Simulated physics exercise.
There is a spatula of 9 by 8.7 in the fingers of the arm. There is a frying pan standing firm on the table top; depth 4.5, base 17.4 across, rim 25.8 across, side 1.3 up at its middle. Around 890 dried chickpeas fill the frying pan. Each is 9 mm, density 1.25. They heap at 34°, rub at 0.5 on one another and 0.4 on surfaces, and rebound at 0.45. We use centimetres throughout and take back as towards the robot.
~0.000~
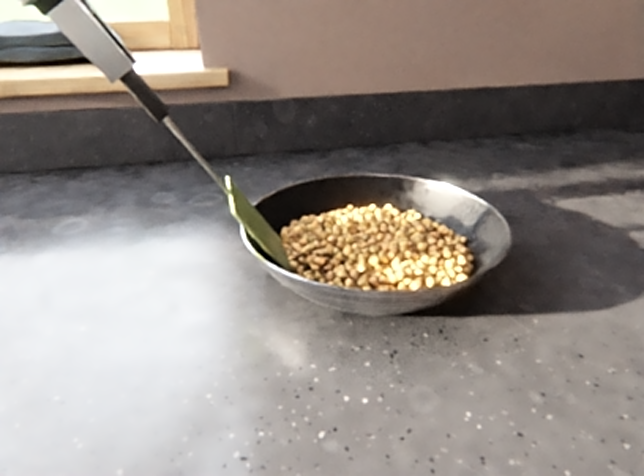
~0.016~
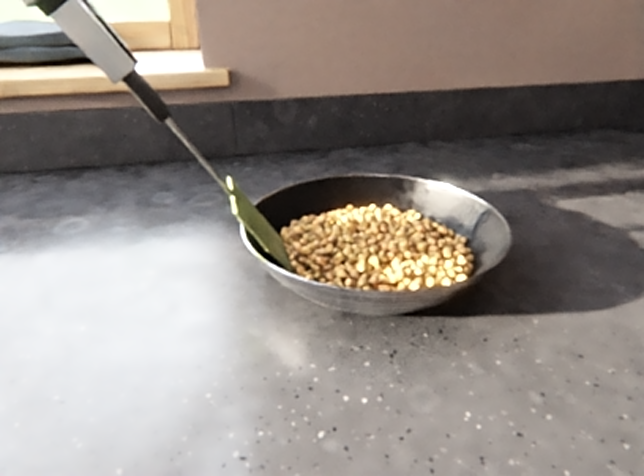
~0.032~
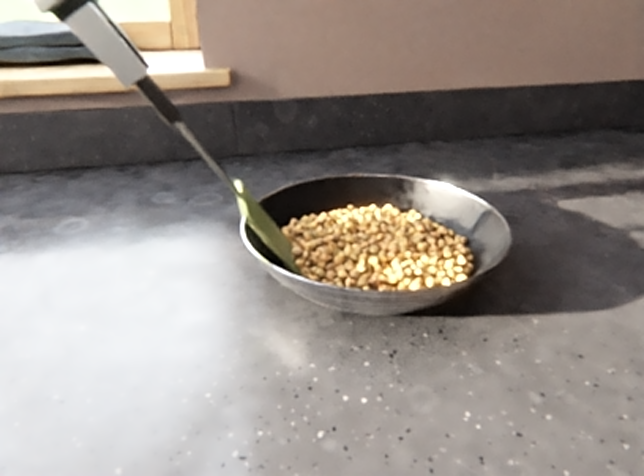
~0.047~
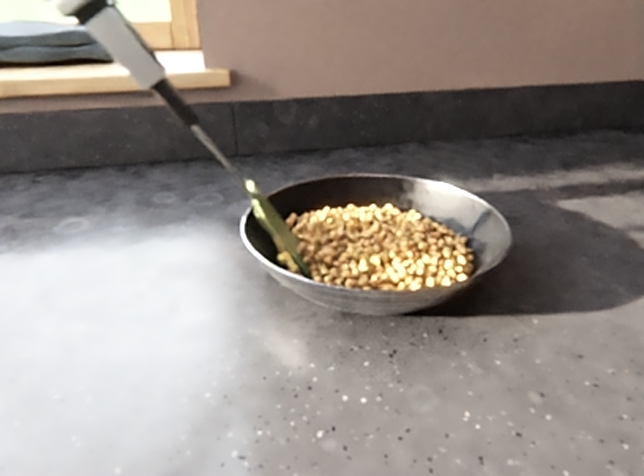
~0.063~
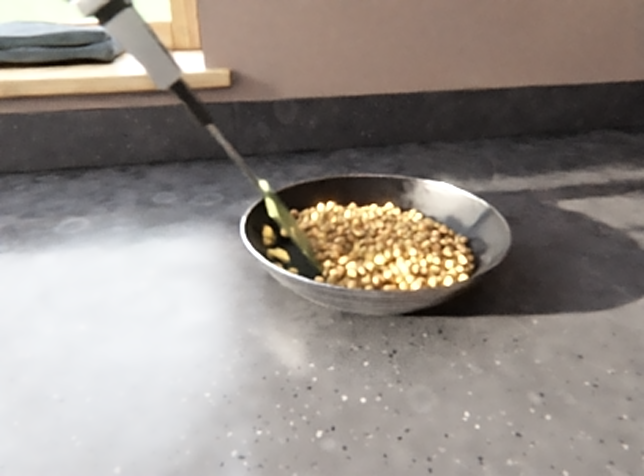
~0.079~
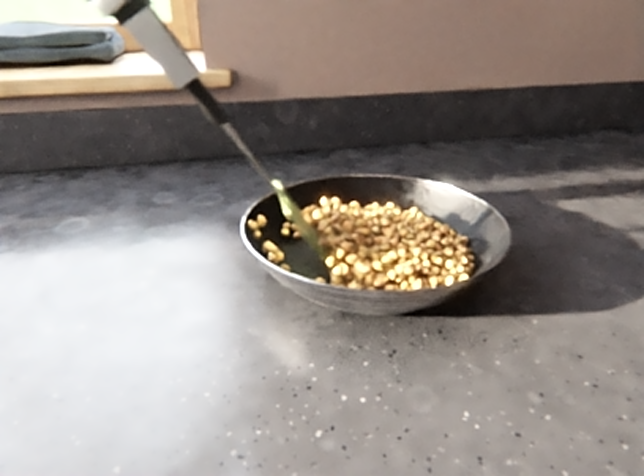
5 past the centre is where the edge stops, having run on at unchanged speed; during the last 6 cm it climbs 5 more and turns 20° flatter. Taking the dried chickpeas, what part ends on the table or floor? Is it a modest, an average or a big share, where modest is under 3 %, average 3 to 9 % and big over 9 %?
Average.
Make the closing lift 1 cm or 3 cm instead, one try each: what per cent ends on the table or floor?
0 and 0 per cent.
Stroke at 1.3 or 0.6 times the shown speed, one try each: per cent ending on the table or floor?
Try one about 10 %, try two about 0 %.
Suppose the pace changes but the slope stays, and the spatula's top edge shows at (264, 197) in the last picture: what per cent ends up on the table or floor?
About 0 percent.
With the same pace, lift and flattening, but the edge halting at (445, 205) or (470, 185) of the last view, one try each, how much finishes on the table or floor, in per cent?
Respectively about 10 and 25 percent end on the table or floor.
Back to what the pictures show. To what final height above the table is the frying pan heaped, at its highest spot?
About 5.0 cm above the table.
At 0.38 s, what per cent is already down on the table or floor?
It is near 6 percent.
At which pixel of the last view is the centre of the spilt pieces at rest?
(633, 225) or thereabouts.
After 0.12 s, sloping 56°, highest piece 7 above the table; 888 in the frying pan.
After 0.16 s, sloping 47°, highest piece 7 above the table; 885 in the frying pan, 3 on the blade or in flight.
After 0.38 s, sloping 37°, highest piece 6 above the table; 837 in the frying pan, 49 on the table or floor, 2 on the blade or in flight.
After 1.42 s, sloping 37°, highest piece 4 above the table; 837 in the frying pan, 51 on the table or floor.
In the end, 837 in the frying pan, 51 on the table or floor. That is 6 % on the table or floor.
